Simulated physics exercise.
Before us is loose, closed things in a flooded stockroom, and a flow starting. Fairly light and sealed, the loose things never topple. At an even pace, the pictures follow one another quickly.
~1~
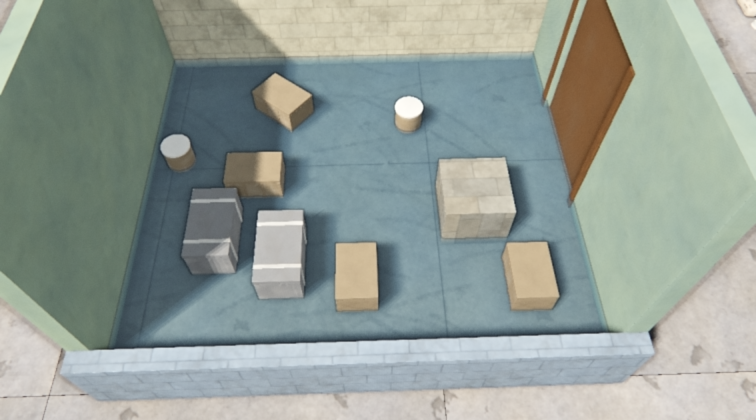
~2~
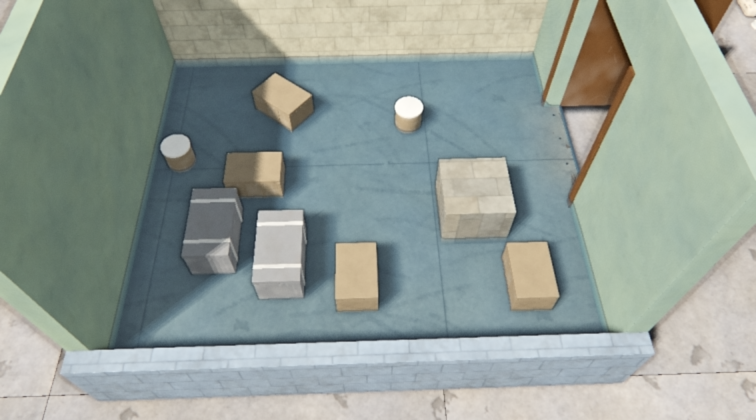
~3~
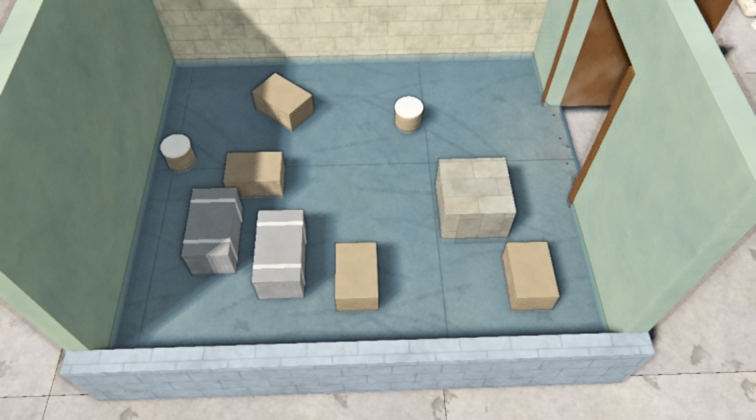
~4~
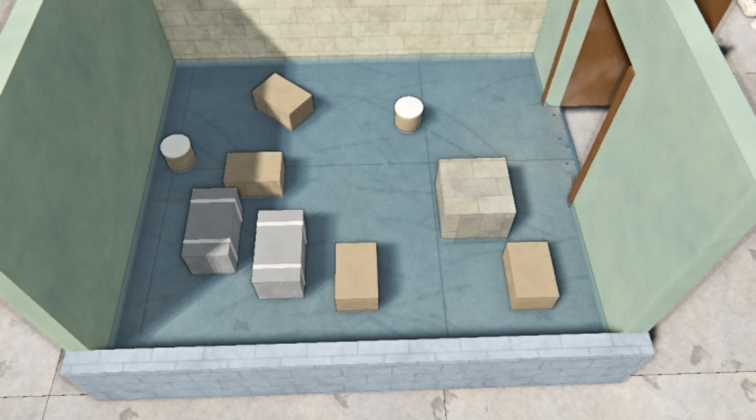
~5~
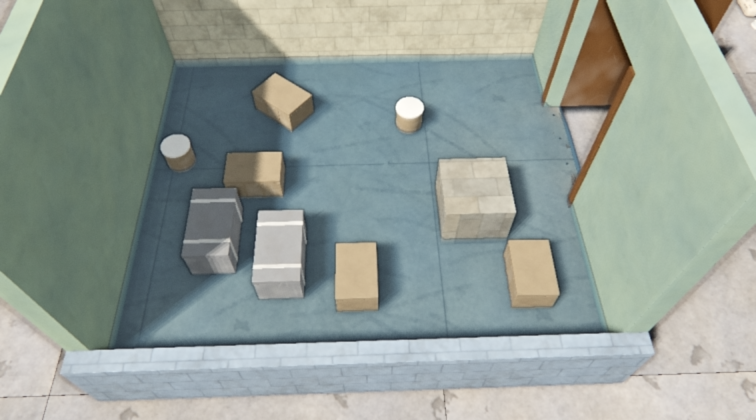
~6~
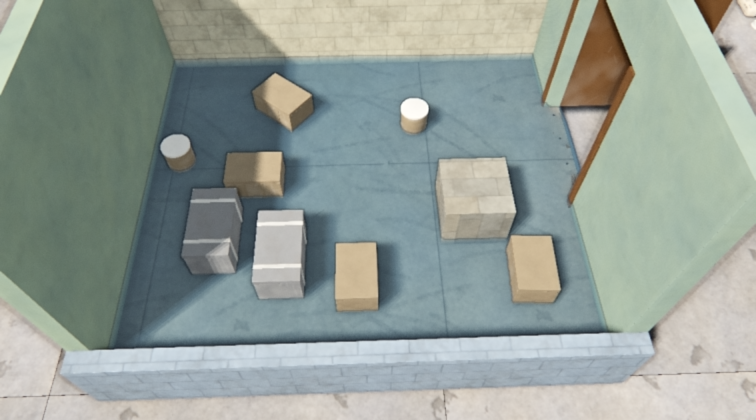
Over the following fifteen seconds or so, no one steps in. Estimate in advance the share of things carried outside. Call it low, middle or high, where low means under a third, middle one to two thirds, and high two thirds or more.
Low.
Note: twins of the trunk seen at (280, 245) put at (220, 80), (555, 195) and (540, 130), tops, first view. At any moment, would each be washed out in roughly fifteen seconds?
Outcome for each, listed in order: Does not leave, leaves, leaves.
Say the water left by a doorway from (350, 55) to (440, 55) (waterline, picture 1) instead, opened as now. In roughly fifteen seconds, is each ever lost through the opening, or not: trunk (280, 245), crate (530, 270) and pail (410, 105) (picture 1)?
First never exits, second never exits, third exits.
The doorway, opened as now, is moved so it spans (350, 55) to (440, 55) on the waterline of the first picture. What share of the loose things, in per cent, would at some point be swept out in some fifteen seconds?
Near 20 percent.
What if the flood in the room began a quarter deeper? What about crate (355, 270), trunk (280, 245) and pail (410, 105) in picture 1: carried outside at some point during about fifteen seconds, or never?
Sequence: Not removed / not removed / removed.
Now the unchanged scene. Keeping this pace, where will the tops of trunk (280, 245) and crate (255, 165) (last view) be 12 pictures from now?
Around (333, 234) and (302, 157).
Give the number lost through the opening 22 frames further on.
The total is 2.
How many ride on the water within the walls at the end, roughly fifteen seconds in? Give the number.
It comes to 6.
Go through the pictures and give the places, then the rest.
A crate at (532, 269) floats; a pail at (409, 107), afloat; 0 of 8 have shifted, in the first picture.
A crate at (532, 269), afloat; a pail at (409, 107) floats; 0 of 8 have shifted, in the second picture.
A crate at (532, 269), afloat; a pail at (409, 107), afloat; 0 of 8 have shifted, in the third picture.
A crate at (533, 269), afloat; a pail at (409, 107), afloat; 0 of 8 have shifted, in the fourth picture.
A crate at (534, 267) floats, close to its start; a pail at (410, 107) floats; 0 of 8 have shifted, in the fifth picture.
A crate at (535, 262) floats, close to its start; a pail at (415, 108), afloat, close to its start; 2 of 8 have shifted, in the sixth picture.
A moment on, 0 of 8 are out; 8 afloat.
Next, 1 of 8 are out; 7 afloat.
Later, 2 of 8 are out; 6 afloat.
In the end, 2 of 8 are out; 6 afloat.
